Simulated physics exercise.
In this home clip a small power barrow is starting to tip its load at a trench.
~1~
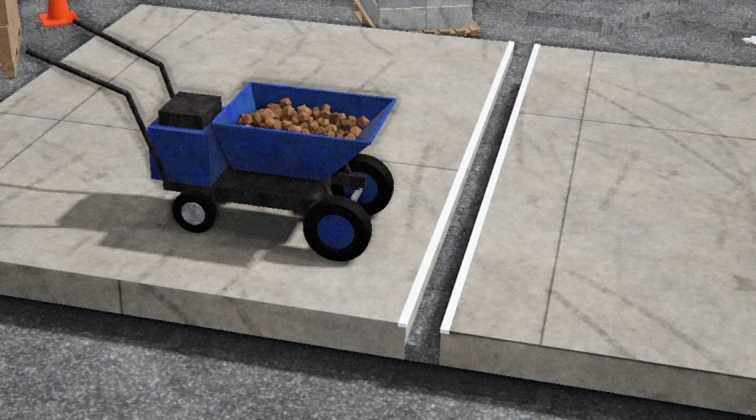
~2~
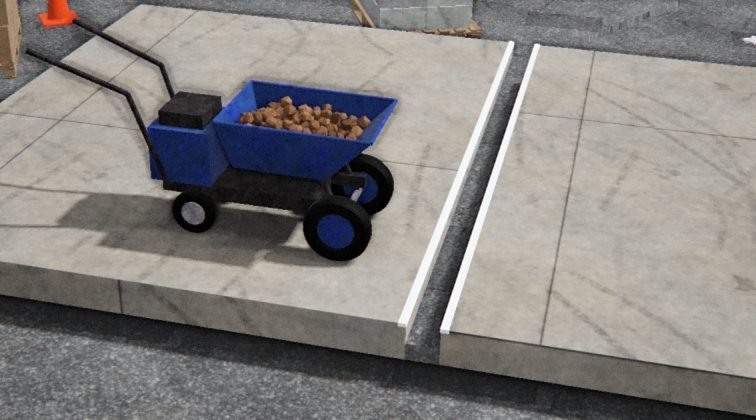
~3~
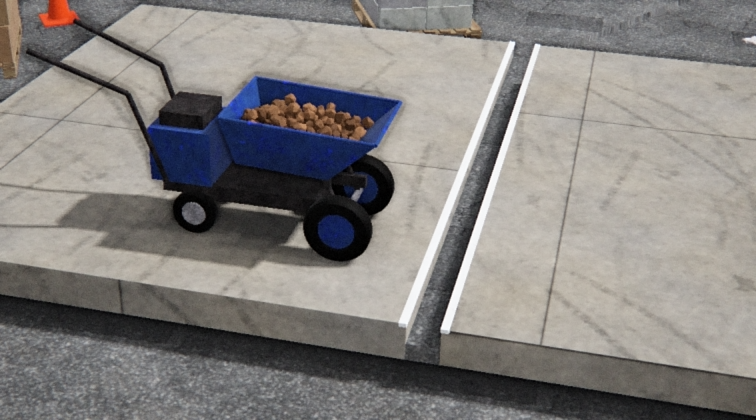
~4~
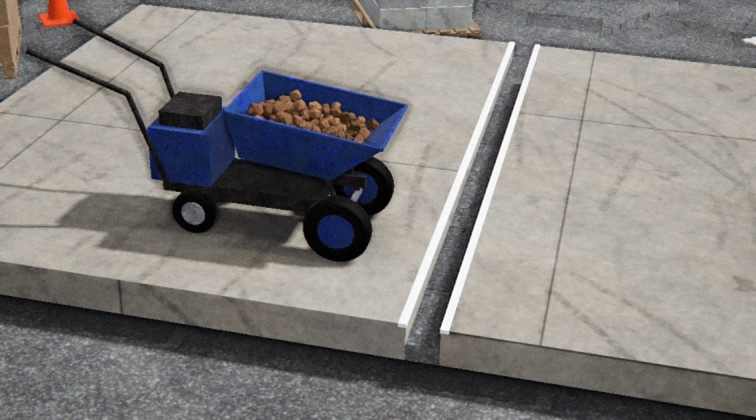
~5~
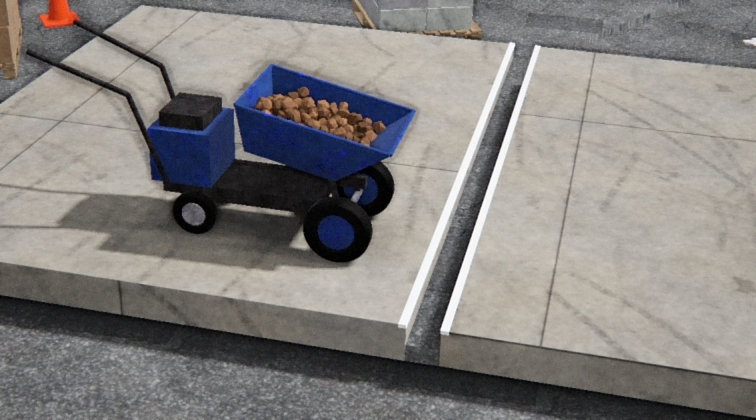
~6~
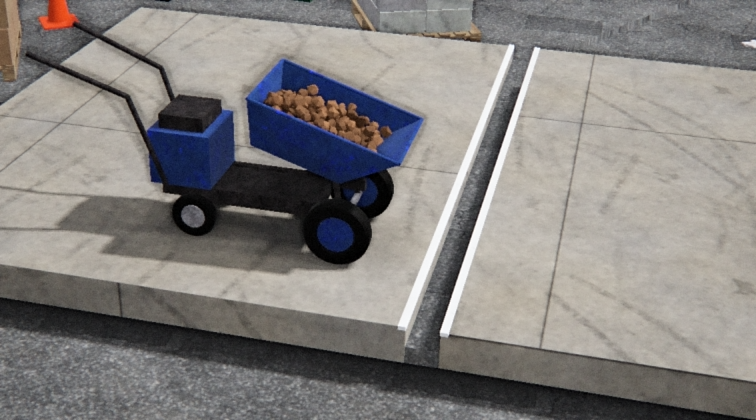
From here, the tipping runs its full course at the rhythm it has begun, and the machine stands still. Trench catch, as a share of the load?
Below half.
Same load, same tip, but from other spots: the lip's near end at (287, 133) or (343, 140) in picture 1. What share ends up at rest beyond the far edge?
Try 1 about 0 %, try 2 about 30 %.
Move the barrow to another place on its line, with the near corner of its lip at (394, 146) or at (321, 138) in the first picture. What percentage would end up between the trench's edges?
Roughly 0 per cent at the first spot and 50 per cent at the second.
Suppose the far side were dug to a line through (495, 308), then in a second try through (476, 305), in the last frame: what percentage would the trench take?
First try: About 90 %; second try: About 70 %.
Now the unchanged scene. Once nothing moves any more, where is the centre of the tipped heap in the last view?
I'd say the middle ends up at about (498, 257).
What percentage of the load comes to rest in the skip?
Estimate: Some 0 %.
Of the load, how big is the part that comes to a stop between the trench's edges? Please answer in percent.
Somewhere around 30 percent, I'd say.
Shortly afterwards, skip tipped steeply; the whole lot in the skip.
Next, skip tipped right over; near half in the skip; a little in or heaped over the trench; near a third beyond it; only a few falling.
Some moments later, skip tipped right over; near a quarter in or heaped over the trench; near two thirds beyond it.
In the end, skip tipped right over; near a quarter in or heaped over the trench; near two thirds beyond it.
